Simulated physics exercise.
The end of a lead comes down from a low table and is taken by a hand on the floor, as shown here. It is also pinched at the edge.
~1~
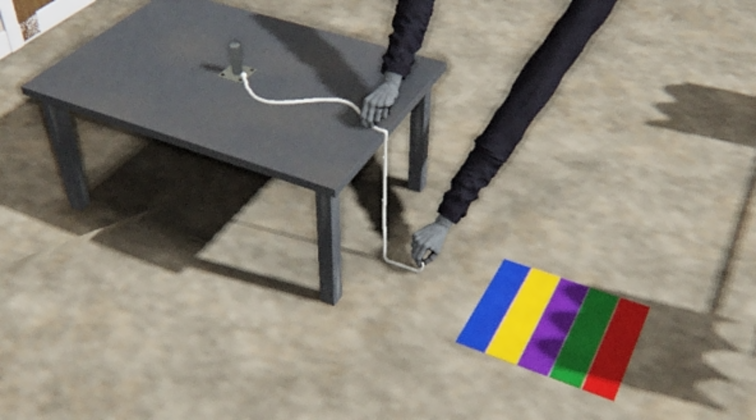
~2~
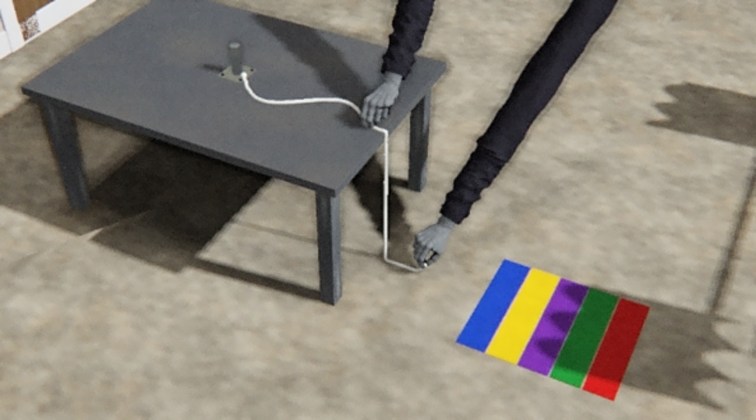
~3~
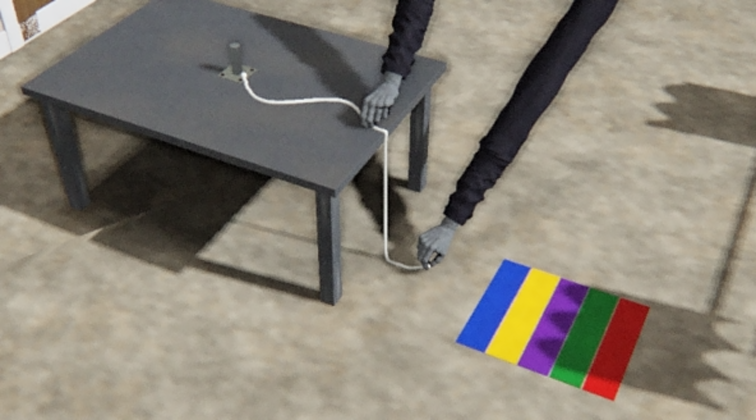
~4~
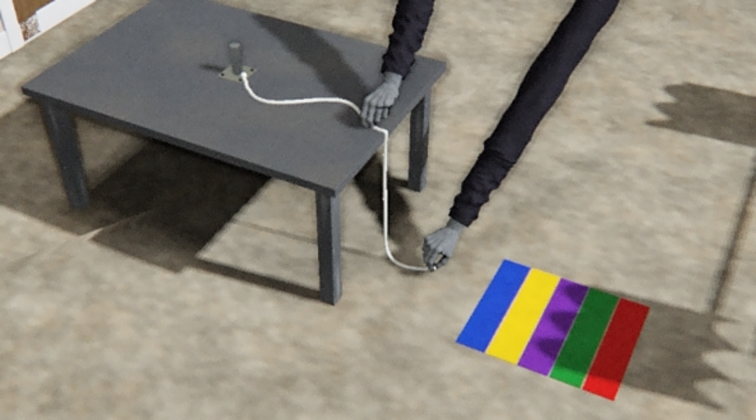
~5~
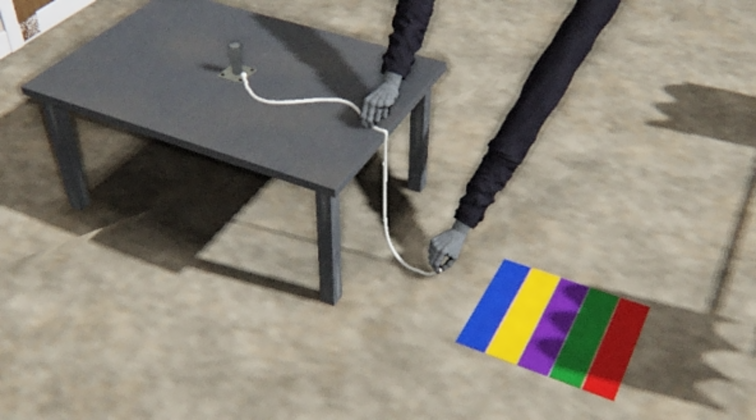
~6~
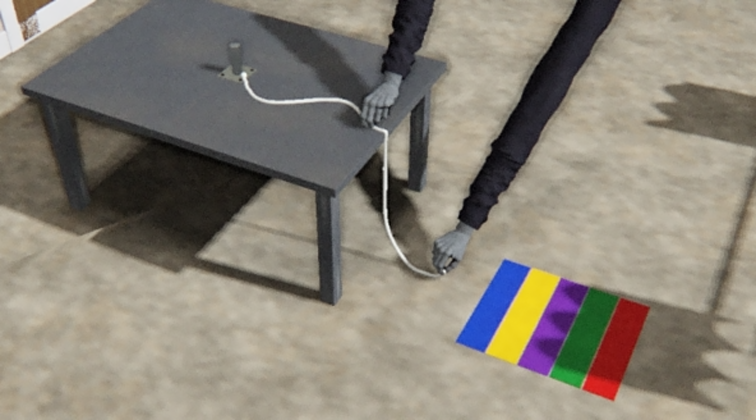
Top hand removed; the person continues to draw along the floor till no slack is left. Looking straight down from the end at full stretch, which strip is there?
The purple strip is there.
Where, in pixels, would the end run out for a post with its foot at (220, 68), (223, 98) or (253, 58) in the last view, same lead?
You'd find it around (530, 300), then (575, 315), and finally (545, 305).
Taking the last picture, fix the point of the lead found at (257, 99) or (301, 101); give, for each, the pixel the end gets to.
Approximately (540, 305) and (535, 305), respectively.
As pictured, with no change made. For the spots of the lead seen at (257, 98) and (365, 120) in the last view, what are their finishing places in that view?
First one: (281, 89); second one: (387, 132).
Soon after, end near (498, 290); over blue.
Then, end near (535, 303); over yellow.
At full stretch, end near (557, 310); over purple. It halts on the purple strip.
